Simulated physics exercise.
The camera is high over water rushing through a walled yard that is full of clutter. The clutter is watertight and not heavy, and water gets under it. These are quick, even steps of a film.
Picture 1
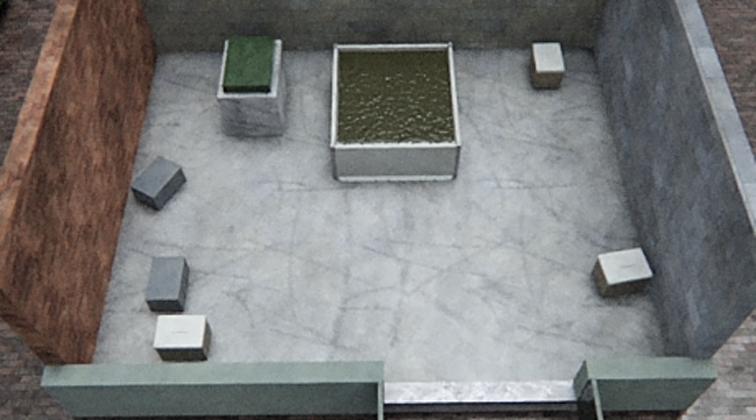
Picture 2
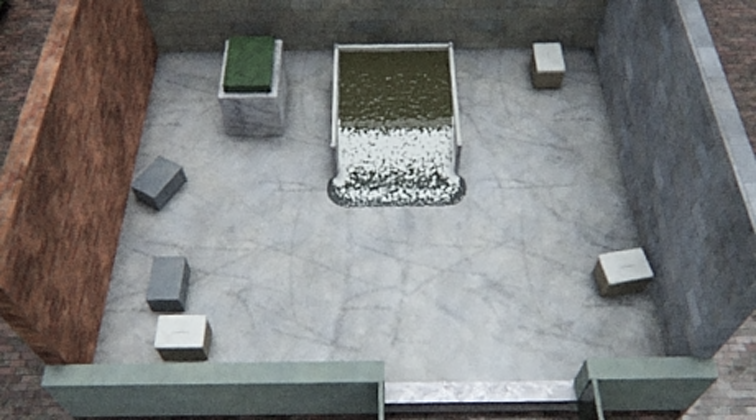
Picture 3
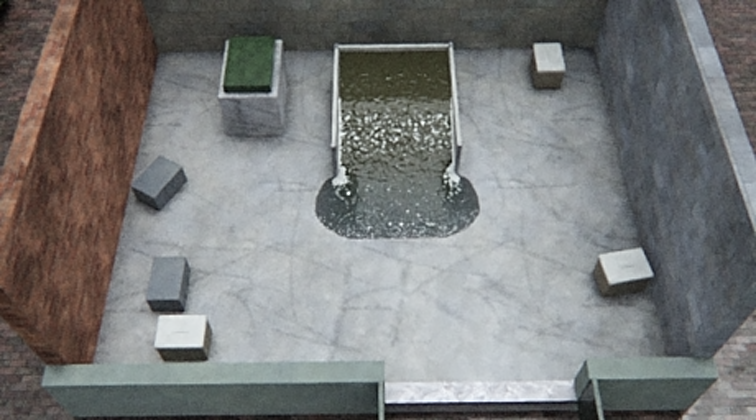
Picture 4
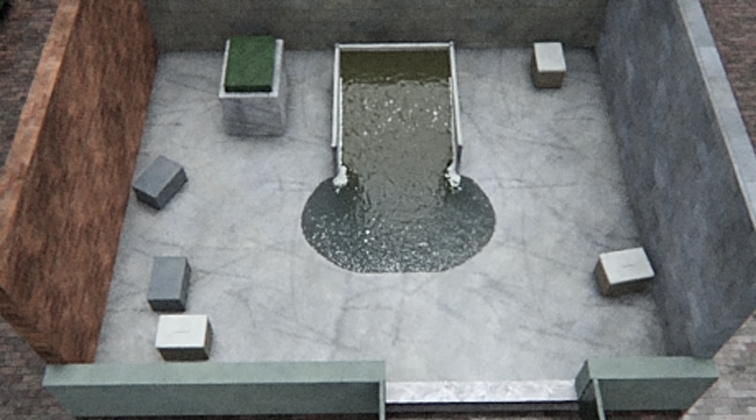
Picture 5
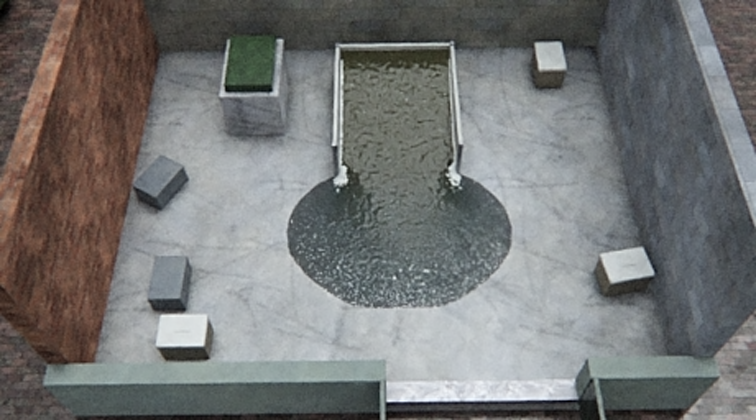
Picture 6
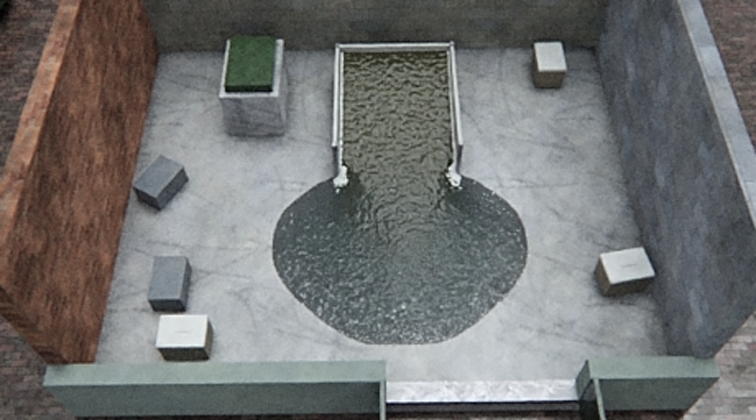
Murky water pouring from an open-fronted tank and spreading in a widening rounded pool across a walled yard, scattered blocks staying still.
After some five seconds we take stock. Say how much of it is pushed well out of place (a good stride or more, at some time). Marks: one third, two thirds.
Share: Two thirds or more.
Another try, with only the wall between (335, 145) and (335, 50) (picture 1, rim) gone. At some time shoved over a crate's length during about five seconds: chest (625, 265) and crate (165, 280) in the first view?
In that order: No, moved that far.
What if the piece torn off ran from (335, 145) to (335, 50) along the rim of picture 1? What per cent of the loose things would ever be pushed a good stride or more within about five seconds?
About 80 per cent.
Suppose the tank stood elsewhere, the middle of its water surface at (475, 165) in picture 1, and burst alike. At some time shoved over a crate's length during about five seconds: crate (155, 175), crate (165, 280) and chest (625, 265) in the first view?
In turn: Never so far, under that, pushed that far.
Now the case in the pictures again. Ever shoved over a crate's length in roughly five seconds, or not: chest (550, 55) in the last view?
Answer: No.
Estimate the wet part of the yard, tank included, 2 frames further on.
I make it 35 per cent.
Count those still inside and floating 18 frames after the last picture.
That makes 2.
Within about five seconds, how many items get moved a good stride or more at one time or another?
It comes to 4.
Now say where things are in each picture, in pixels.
In the first frame, a chest at (548, 57) rests on the ground; a crate at (156, 176), on the bottom; 0 of 5 have shifted.
In the second frame, a chest at (549, 57), on the bottom; a crate at (157, 176), on the bottom; 0 of 5 have shifted.
In the third frame, a chest at (549, 57), on the bottom; a crate at (157, 176) rests on the ground; 0 of 5 have shifted.
In the fourth frame, a chest at (550, 56) rests on the ground; a crate at (158, 176) rests on the ground; 0 of 5 have shifted.
In the fifth frame, a chest at (550, 56) rests on the ground; a crate at (158, 175) rests on the ground; 0 of 5 have shifted.
In the sixth frame, a chest at (550, 56), on the bottom; a crate at (158, 176) rests on the ground; 0 of 5 have shifted.
A moment on, 0 of 5 are well off their spots; 0 afloat.
Next, 0 of 5 are well off their spots; 0 afloat.
Later, 1 of 5 are well off their spots; 2 afloat.
In the end, 4 of 5 are well off their spots, and 4 have been at some point; 1 afloat.
